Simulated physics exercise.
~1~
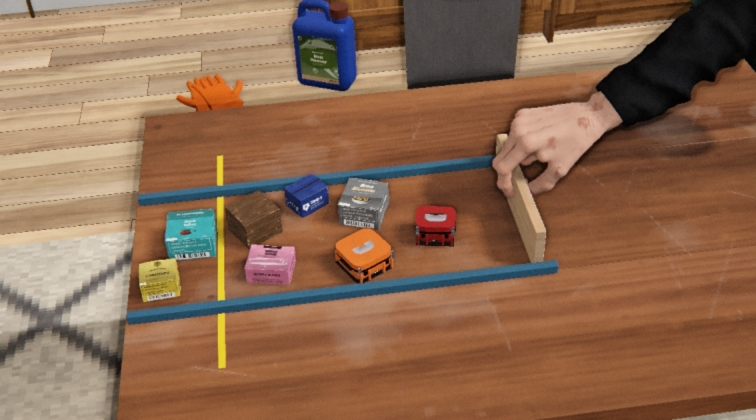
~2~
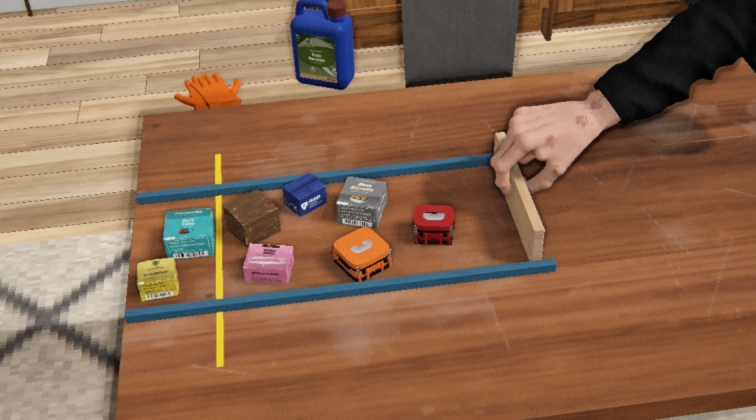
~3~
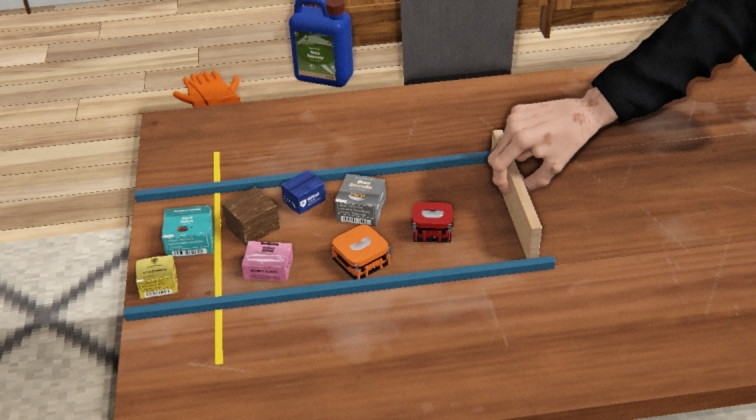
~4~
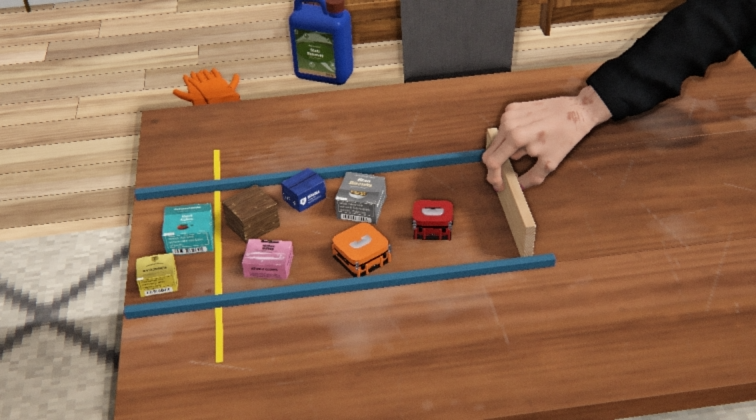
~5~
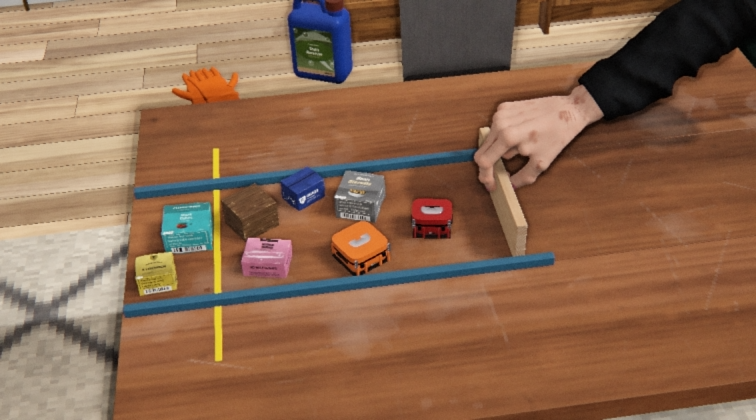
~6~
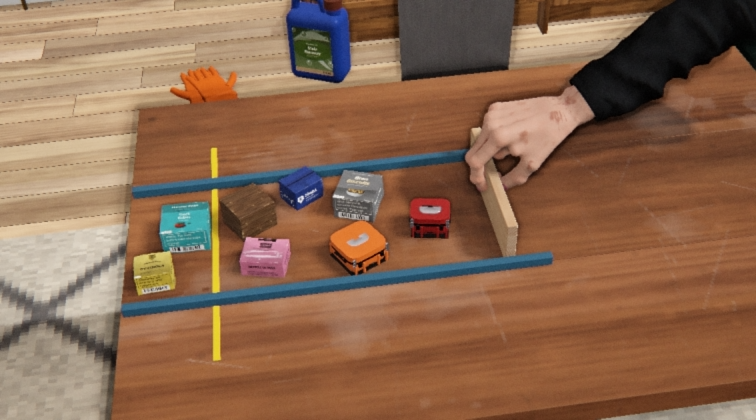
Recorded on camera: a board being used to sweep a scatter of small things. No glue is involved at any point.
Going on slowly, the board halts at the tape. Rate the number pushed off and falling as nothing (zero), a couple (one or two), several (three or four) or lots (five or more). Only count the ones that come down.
It is a couple.
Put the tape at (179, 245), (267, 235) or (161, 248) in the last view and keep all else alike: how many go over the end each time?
Respectively 4, 0 and 4.
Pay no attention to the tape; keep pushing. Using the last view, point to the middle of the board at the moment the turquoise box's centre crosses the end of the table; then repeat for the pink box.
Its middle is about (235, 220) and about (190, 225).
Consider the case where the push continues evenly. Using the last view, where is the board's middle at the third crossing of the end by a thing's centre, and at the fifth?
The middle sits near (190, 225) at the first moment and near (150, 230) at the second.
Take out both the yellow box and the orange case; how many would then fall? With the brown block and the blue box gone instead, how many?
You'd get 1 in the first case and 1 in the second one.
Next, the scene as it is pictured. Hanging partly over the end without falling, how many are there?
The count would be 0.
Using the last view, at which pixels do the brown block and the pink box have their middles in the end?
About (150, 220), and the other about (148, 272).
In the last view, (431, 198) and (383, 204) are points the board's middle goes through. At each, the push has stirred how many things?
1 and 3.
Soon after, none off yet; yellow box at rest near (154, 273); turquoise box at rest near (186, 227); brown block at rest near (248, 212).
After that, none off yet; yellow box at rest near (154, 273); turquoise box displaced about its own width near (155, 230); brown block displaced about its own width near (199, 215).
In the end, the number that fall off is one or two; gone, turquoise box and yellow box.
